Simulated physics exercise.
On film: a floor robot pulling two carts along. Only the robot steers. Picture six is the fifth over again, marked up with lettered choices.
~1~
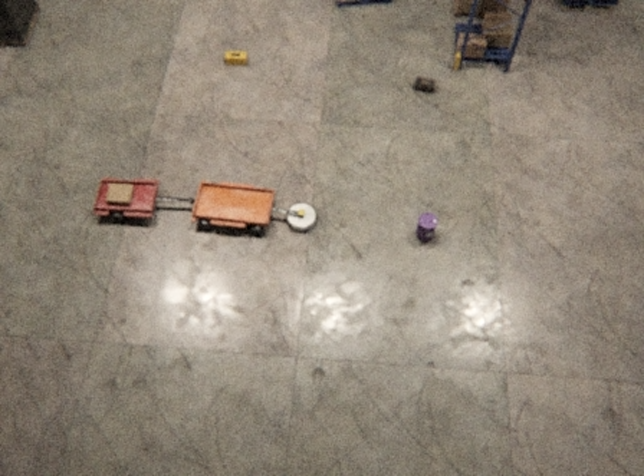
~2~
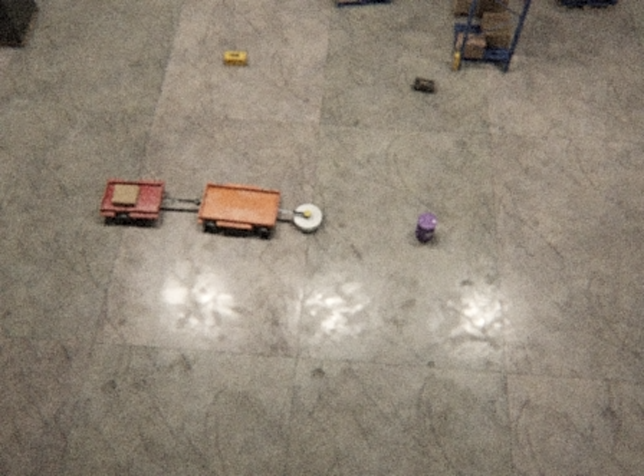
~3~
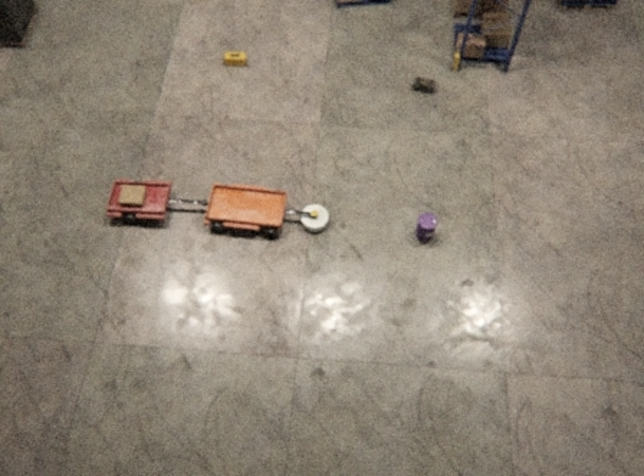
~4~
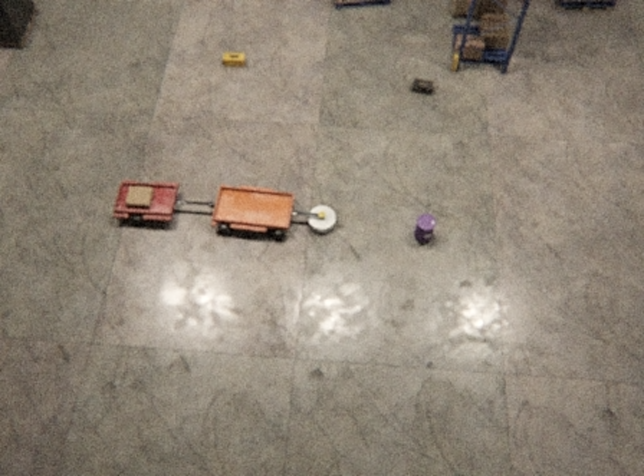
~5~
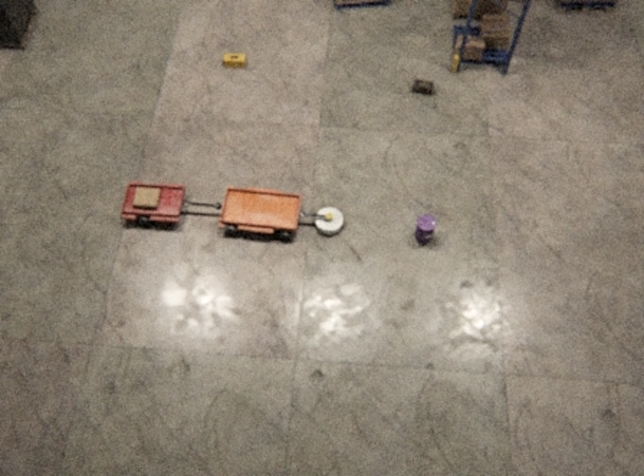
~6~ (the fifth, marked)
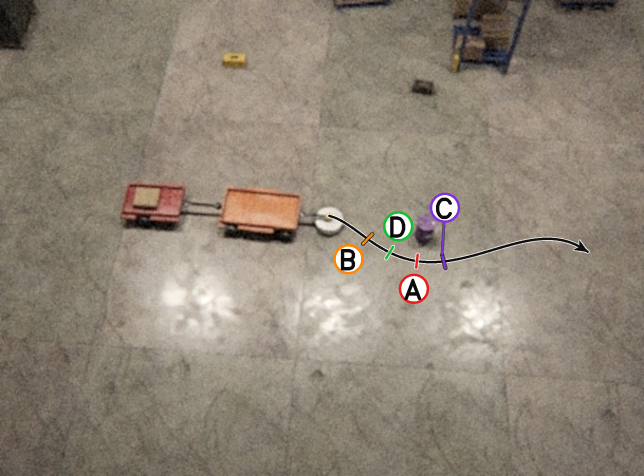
The footage shows a small round white robot pulling an orange cart and a red cart in a line slowly to the right across a grey floor, while a purple keg ahead of them stays still.
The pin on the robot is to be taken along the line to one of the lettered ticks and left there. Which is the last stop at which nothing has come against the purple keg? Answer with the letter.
Up to mark C.
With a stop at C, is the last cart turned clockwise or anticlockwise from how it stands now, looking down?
Clockwise.
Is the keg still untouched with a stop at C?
For that mark, yes.
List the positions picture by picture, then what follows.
Robot (302, 216); orange cart (234, 204); red cart (127, 196), in the first frame.
Robot (308, 217); orange cart (240, 205); red cart (133, 198); purple keg (424, 234), in the second frame.
Robot (315, 217); orange cart (247, 206); red cart (139, 198); purple keg (424, 234), in the third frame.
Robot (322, 218); orange cart (254, 208); red cart (146, 199); purple keg (423, 235), in the fourth frame.
Robot (329, 220); orange cart (261, 209); red cart (153, 201); purple keg (424, 236), in the fifth frame.
On the copy, A at (417, 261); B at (368, 239); C at (444, 261); D at (390, 253); the route from (329, 216) via (458, 259) to (588, 252).
On C. First, robot (366, 242), last cart (194, 204).
Then, robot (404, 262), last cart (234, 208).
Finally, robot (442, 265), last cart (268, 215); nothing has been touched.
By contrast, A is safe but short; B is safe but short; D is safe but short.
